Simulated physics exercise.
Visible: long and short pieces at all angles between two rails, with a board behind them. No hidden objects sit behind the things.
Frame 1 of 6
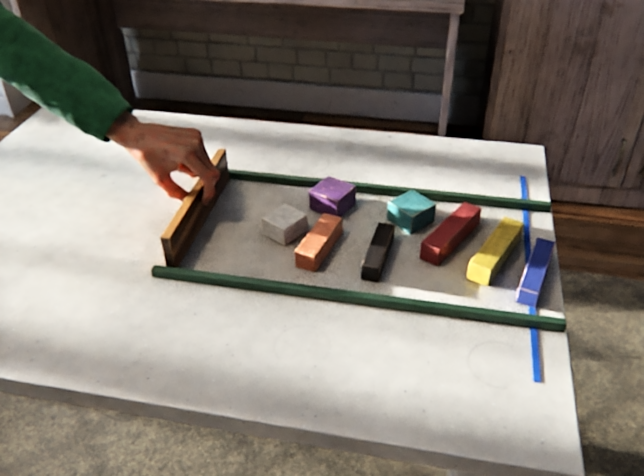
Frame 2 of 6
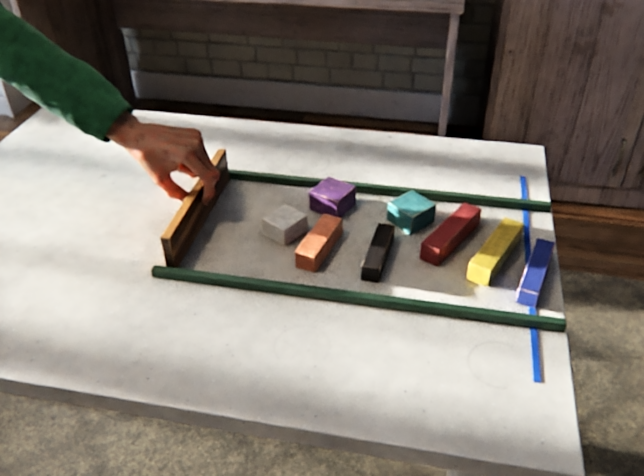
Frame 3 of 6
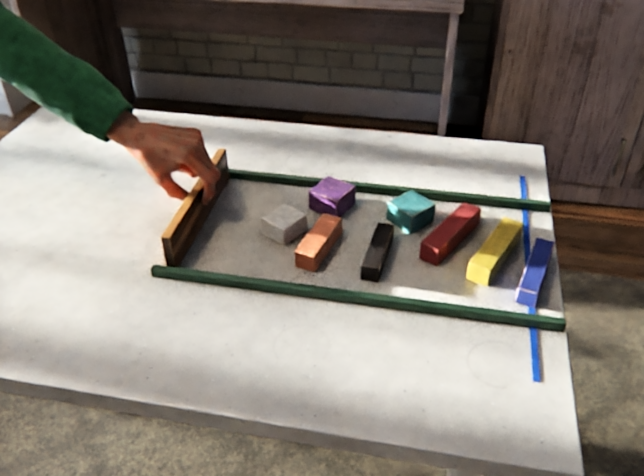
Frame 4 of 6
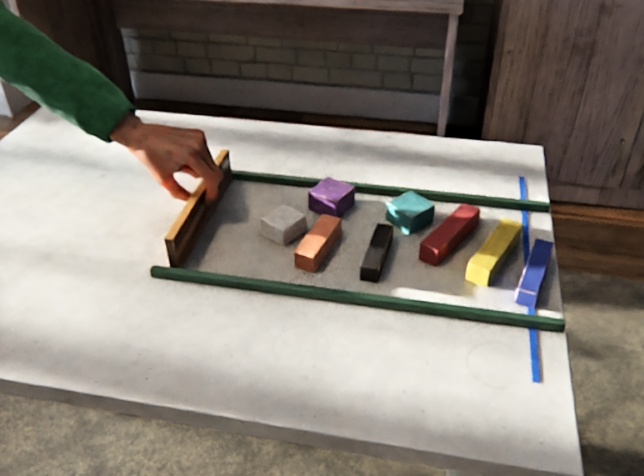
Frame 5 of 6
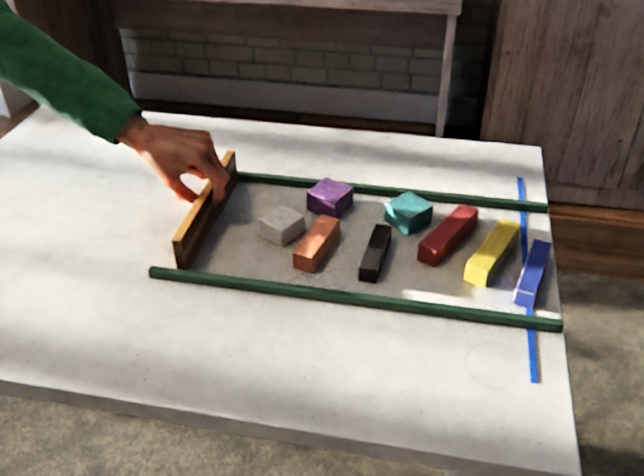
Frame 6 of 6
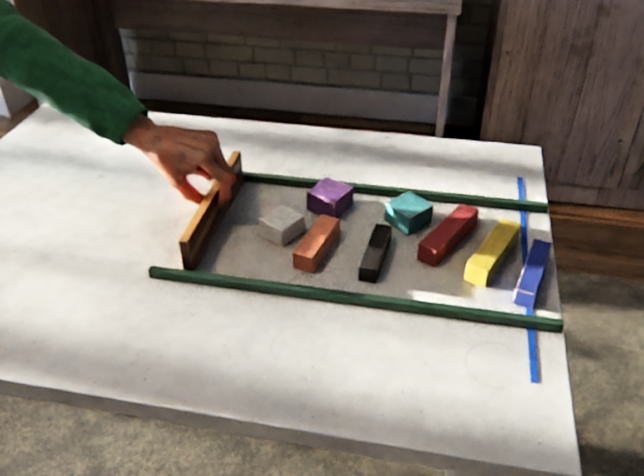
To begin with, a hand in a green sleeve holds an upright wooden board at the left end of two green rails, with colourful blocks and bars scattered between them. The hand then slides the board slightly rightward, narrowing the gap to the white block, while the pieces stay essentially still.
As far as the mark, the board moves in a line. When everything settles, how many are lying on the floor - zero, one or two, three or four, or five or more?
When it settles, five or more are on the floor.
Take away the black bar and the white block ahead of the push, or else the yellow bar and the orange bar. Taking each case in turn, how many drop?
You'd see 4 fallen, and 3 in the other try.
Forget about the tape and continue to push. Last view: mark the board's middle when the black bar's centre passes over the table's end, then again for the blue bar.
Near (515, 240) in the first case, near (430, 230) in the other.
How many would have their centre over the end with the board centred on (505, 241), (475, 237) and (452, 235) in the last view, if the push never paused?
Place by place: 4, 3 and 2.
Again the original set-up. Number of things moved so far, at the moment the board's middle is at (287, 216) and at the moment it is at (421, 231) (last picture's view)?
2 by the first point, 8 by the second.
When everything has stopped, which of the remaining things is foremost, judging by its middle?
It's the orange bar.
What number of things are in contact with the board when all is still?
Looks like 3 of them, all told.
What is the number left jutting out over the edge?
The tally is 3.
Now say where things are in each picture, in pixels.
Blue bar (536, 271); yellow bar (497, 250); red bar (451, 232); board (199, 205); tape (529, 260), in the first frame.
Yellow bar (497, 250); white block (285, 225), in the second frame.
Red bar (451, 233); black bar (378, 251), in the third frame.
Blue bar (535, 272); purple block (332, 198), in the fourth frame.
Yellow bar (494, 251); turquoise block (409, 213), in the fifth frame.
Blue bar (533, 272); yellow bar (494, 251); red bar (449, 234); board (215, 208); tape (526, 260), in the sixth frame.
Soon after, none off yet; blue bar at rest near (533, 272); yellow bar at rest near (494, 251); red bar at rest near (449, 234).
After that, none off yet; blue bar at rest near (533, 272); yellow bar moving near (501, 252); red bar displaced a little near (474, 242).
And then, one off so far; blue bar on its way down near (569, 432); yellow bar tilting well over near (580, 289); red bar displaced about its own width near (555, 256).
In the end, the number that fall off is five or more; gone, black bar, turquoise block, red bar, yellow bar and blue bar.
